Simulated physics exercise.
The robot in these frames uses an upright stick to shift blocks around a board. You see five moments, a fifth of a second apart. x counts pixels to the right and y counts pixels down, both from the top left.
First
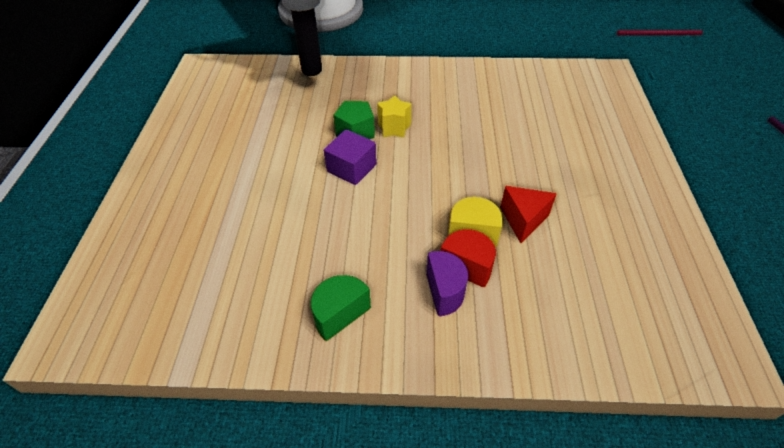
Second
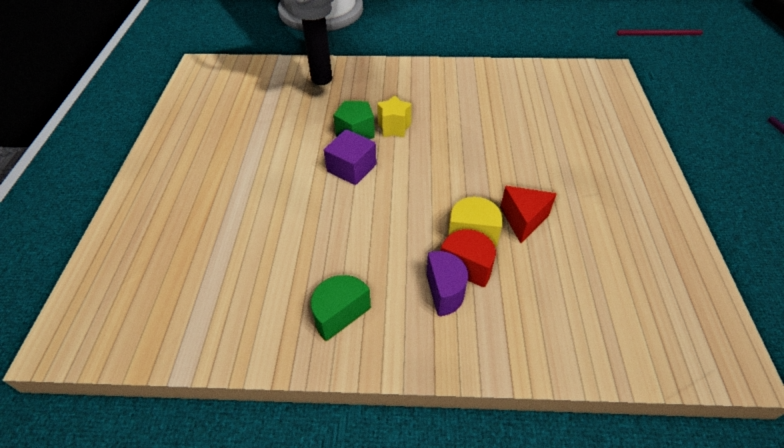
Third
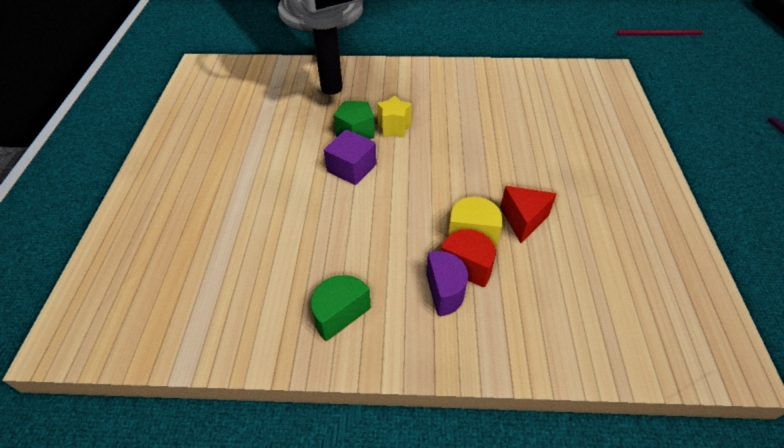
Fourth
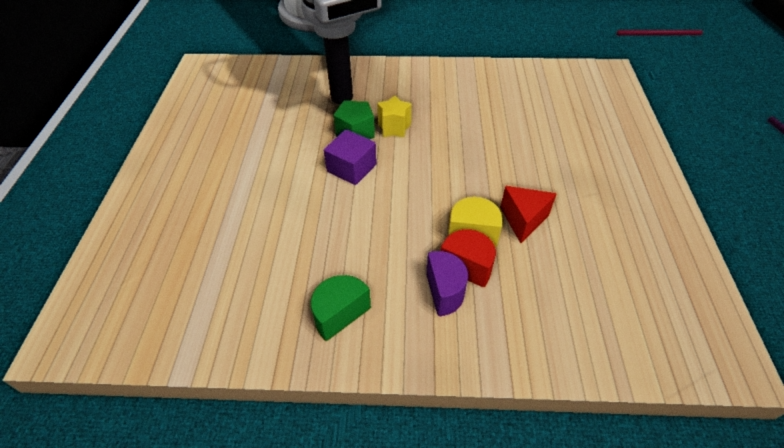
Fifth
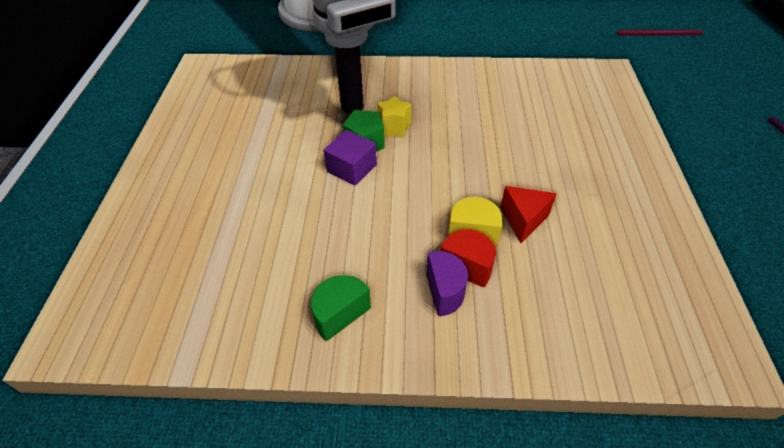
On a pale wooden board over a dark teal surface, seen from above at an angle by a still camera, a robot holds a black upright stick near the top edge. A green pentagon, a yellow star and a purple block cluster below it, with yellow, red, purple and green pieces farther down. The stick slides down and right, then nudges the green pentagon slightly the same way.
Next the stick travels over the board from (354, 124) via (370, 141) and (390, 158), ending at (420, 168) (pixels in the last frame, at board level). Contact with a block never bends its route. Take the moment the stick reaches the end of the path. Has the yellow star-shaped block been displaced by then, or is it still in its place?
At the end of the path, the yellow star-shaped block remains in its old spot.
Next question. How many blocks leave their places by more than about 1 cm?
Two move.
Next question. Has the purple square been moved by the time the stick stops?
Yes, that is what happens.
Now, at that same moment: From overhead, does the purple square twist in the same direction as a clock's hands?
Final answer: Yes.
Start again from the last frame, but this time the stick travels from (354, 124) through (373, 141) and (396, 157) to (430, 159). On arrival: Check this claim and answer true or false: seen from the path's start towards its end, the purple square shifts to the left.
False.
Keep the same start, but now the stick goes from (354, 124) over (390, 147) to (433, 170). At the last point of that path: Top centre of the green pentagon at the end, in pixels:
Most likely (403, 160).
What follows on the original path. One third of the way, stick (370, 126); purple square (348, 156), turned 15° clockwise; green pentagon (380, 141).
Two thirds of the way, stick (390, 142); purple square (347, 160), turned 30° clockwise; green pentagon (390, 160), turned 35° clockwise.
At the end, stick (420, 152); purple square (347, 160), turned 30° clockwise; green pentagon (397, 165), turned 75° clockwise; yellow star-shaped block in place.
